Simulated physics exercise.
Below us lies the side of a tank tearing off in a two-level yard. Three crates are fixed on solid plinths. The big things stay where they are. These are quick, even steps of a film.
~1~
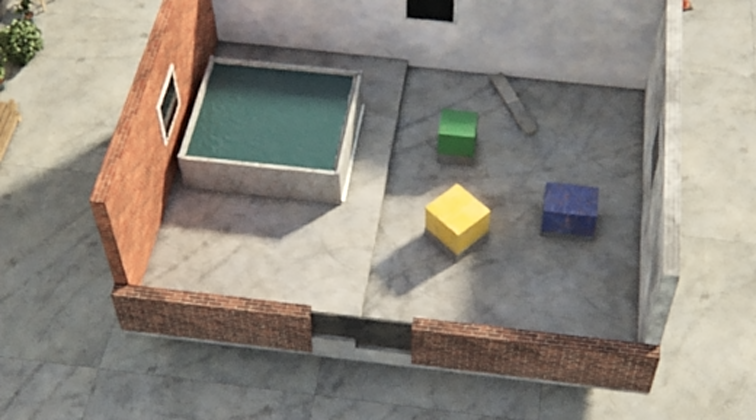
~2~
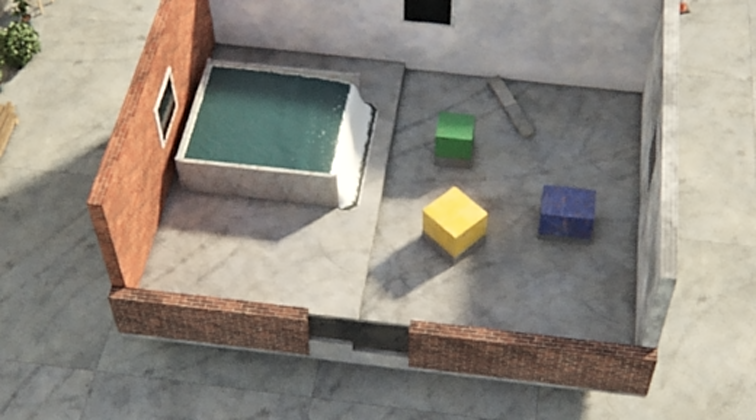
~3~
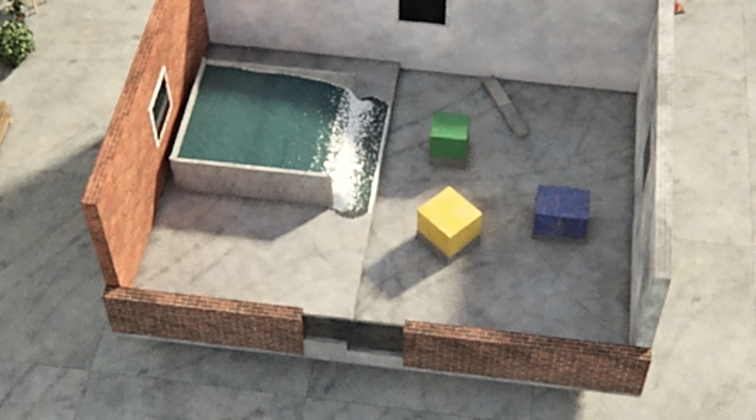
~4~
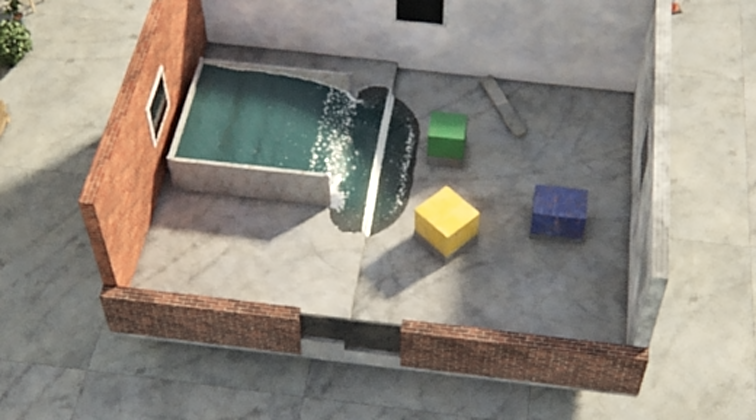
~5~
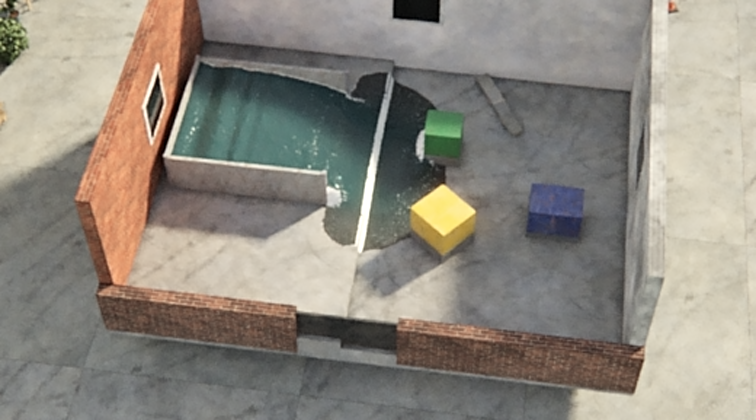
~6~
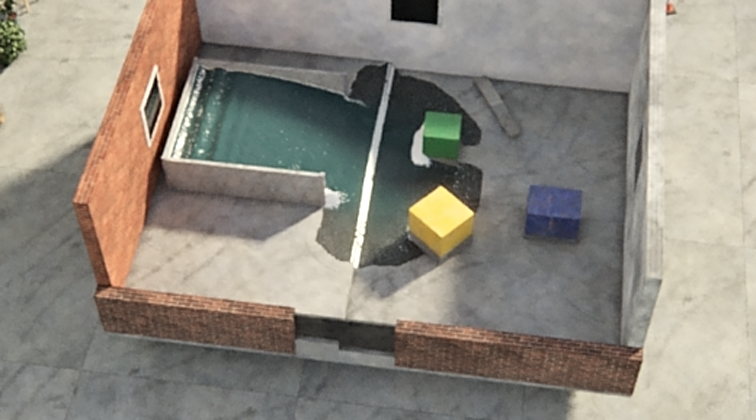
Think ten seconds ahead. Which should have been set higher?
In the end: The blue crate is soaked; the green crate is soaked; the yellow crate is soaked.
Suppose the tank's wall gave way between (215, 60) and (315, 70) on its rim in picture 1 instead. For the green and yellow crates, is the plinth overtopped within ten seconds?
Then: The green one keeps dry, the yellow one escapes it.
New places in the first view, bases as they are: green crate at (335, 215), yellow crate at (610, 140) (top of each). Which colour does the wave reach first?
That is the one in green.
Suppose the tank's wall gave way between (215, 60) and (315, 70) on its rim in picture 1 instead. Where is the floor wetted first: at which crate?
The green one.
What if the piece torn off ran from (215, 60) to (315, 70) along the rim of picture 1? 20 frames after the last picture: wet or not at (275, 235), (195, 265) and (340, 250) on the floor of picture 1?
In that order: Clear, wet, dry.
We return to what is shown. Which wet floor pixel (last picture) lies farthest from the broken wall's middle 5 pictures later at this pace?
Around (615, 219).
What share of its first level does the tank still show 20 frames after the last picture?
Near 22 in a hundred.
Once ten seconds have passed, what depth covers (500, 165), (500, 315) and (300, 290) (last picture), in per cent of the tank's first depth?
In turn 25, 25 and 2 in a hundred.
A moment on, water covers 35 % of the floor; the blue crate water round its plinth, the green crate water round its plinth, the yellow crate water round its plinth.
Next, water covers 55 % of the floor; the blue crate water round its plinth, the green crate water round its plinth, the yellow crate water round its plinth.
Then, water covers 65 % of the floor; the blue crate water round its plinth, the green crate water round its plinth, the yellow crate water round its plinth.
Later, water covers 65 % of the floor; the blue crate water round its plinth, the green crate water round its plinth, the yellow crate water round its plinth.
In the end, water covers 75 % of the floor; the blue crate was topped, the green crate was topped, the yellow crate was topped.
